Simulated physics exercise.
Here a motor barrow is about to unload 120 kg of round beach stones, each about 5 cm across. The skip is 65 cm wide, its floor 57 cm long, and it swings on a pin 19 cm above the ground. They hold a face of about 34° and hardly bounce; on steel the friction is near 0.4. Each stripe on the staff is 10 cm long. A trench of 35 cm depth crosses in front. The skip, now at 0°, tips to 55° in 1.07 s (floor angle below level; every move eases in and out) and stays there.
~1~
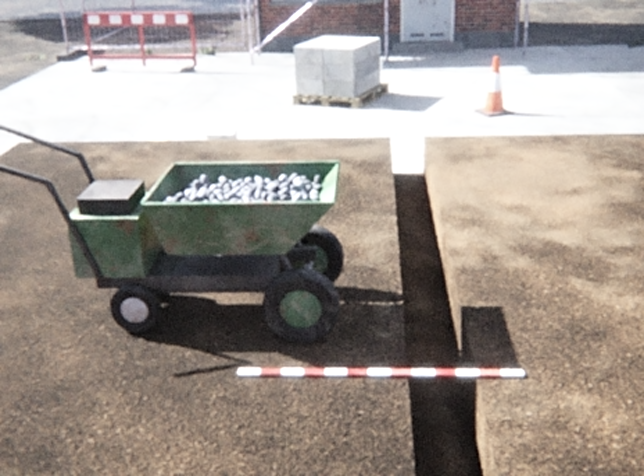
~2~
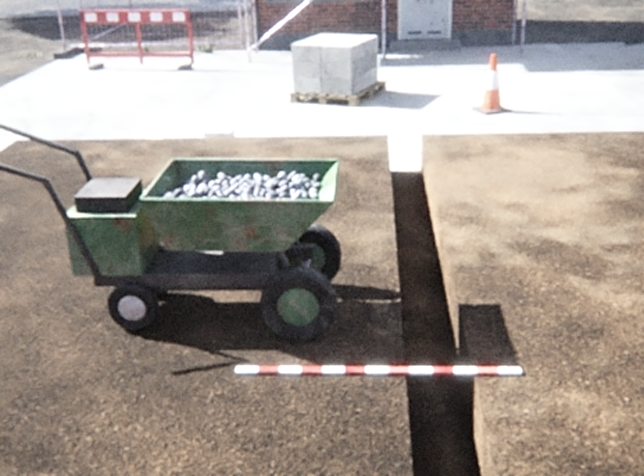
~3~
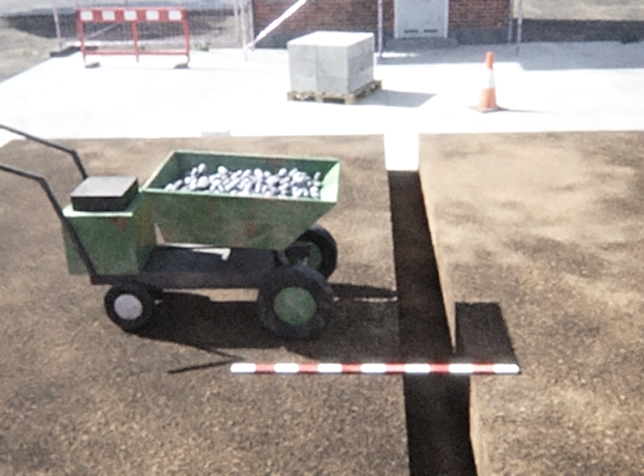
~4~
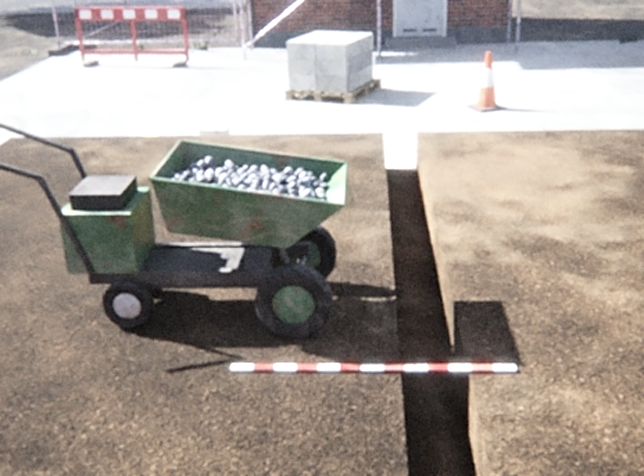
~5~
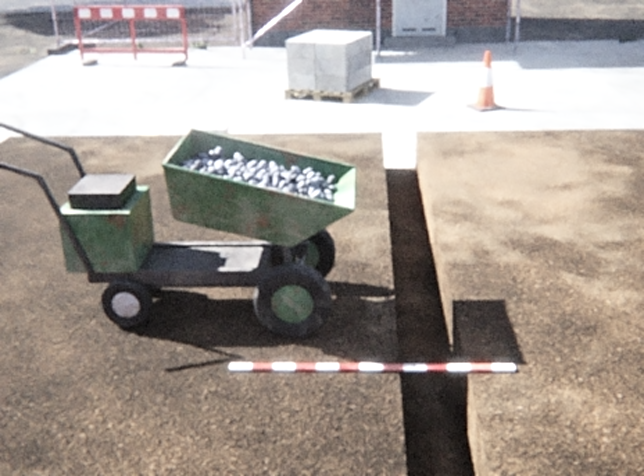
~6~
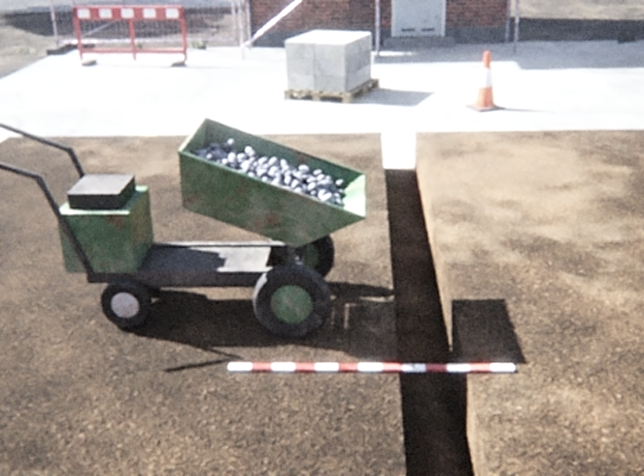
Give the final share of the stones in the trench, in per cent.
Close to 59 in a hundred.
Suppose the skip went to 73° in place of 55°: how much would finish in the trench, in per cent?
In that case some 55 per cent.
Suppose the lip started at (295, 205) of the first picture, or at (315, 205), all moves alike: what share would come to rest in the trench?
Near 70 per cent from the first place, 70 from the second.
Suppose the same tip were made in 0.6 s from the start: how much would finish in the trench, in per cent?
It would be near 45 per cent.
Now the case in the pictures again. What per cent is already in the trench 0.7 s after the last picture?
Some 15 per cent.
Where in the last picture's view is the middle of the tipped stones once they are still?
Around (436, 350).
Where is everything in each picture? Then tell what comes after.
In the first frame, the skip is at 0°, its lip at (334, 203); the top of the load is at (262, 186).
The second frame shows lip at (334, 202), floor tilted 1°, highest stones at (260, 184).
In the third frame, the skip is at 4°, its lip at (336, 202); the top of the load is at (232, 178).
The fourth frame shows lip at (344, 205), floor tilted 9°, highest stones at (206, 171).
The fifth frame shows lip at (354, 210), floor tilted 14°, highest stones at (209, 162).
In the sixth frame, the skip is at 21°, its lip at (365, 218); the top of the load is at (216, 153).
Then, 0.4 s after the last picture the floor is at 46°, 100 % in the skip; the foremost stones are at (380, 234).
Then, 0.7 s after the last picture the floor is at 55°, 84 % in the skip, 15 % in the trench; the foremost stones are at (455, 282).
Then, 1.1 s after the last picture the floor is at 55°, 49 % in the skip, 29 % in the trench, 22 % past the trench; the foremost stones are at (543, 299).
Then, 3.0 s after the last picture the floor is at 55°, 17 % in the skip, 59 % in the trench, 24 % past the trench; the foremost stones are at (643, 302).
